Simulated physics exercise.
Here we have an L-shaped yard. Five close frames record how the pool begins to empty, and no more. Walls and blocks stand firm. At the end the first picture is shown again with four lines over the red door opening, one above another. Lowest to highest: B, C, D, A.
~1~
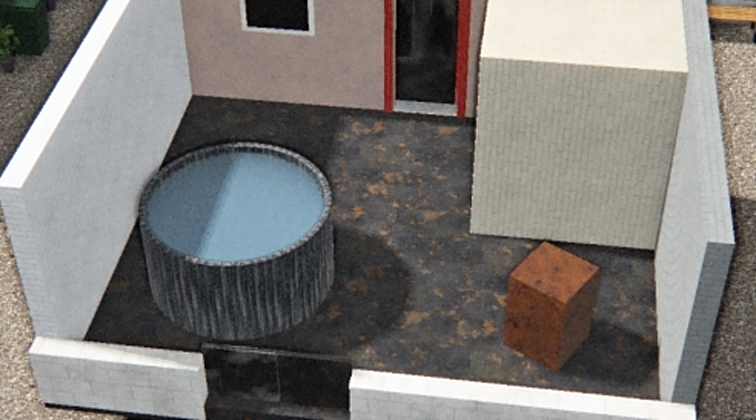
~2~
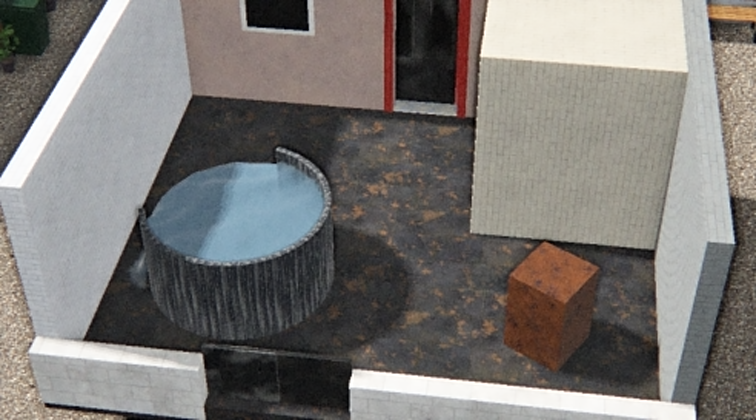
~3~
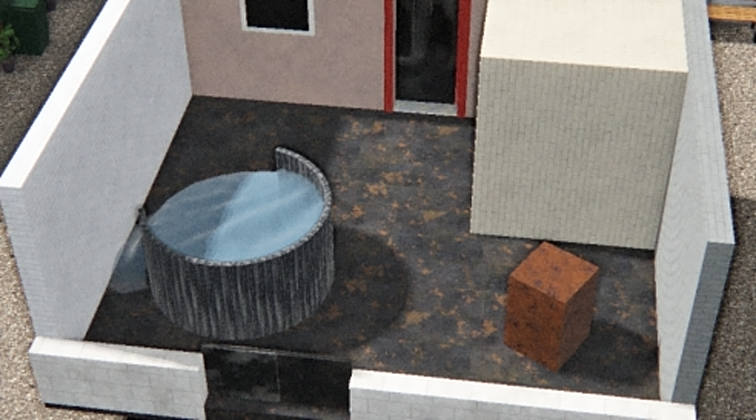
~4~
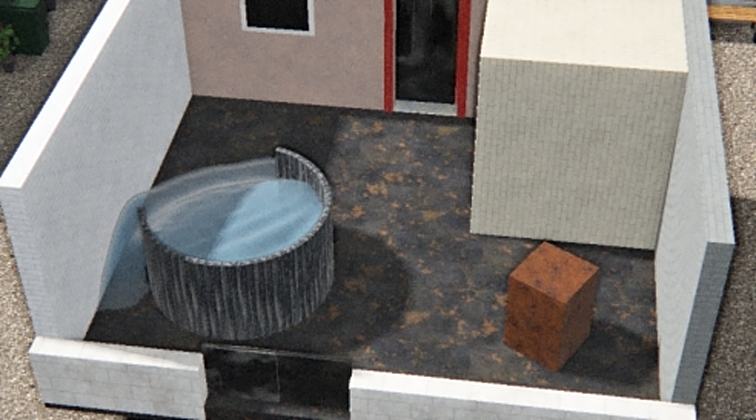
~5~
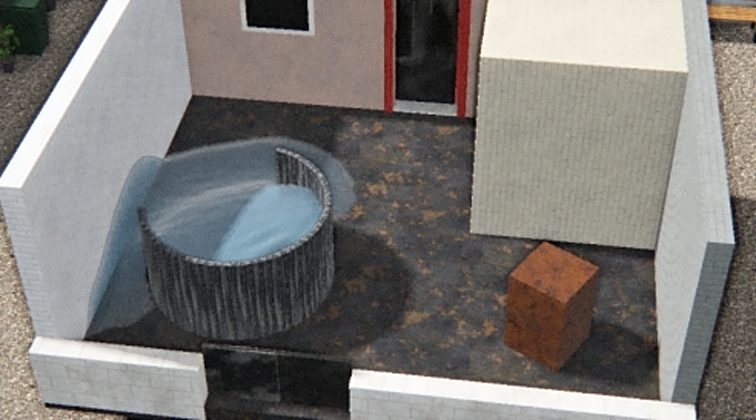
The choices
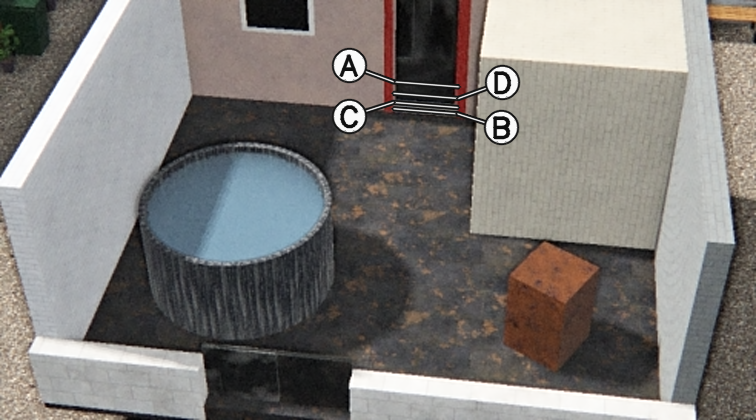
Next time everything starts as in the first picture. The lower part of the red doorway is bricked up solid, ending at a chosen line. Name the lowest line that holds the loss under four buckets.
The limit is D.
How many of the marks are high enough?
Two of the four.
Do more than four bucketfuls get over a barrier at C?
Yes, it does.
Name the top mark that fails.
The answer is C.
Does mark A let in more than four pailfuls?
No, not at all.
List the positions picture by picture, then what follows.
Water in the pool at rest, its middle at (236, 206); foot of the red doorway at (425, 113); shut gate at (278, 358).
Water covers 2 % of the ground, its front hidden from here.
Water covers 7 % of the ground and shows as far out as (116, 279).
Water covers 12 % of the ground and shows as far out as (105, 304).
Water covers 19 % of the ground and shows as far out as (104, 313).
On the marked copy, A at (426, 84); B at (425, 111); C at (425, 104); D at (425, 95); from the bottom up B, C, D, A.
With A, nothing gets over.
With B, dozens of bucketfuls pour in.
With C, about 7 bucketfuls get in.
With D, a splash gets over, under a bucket.
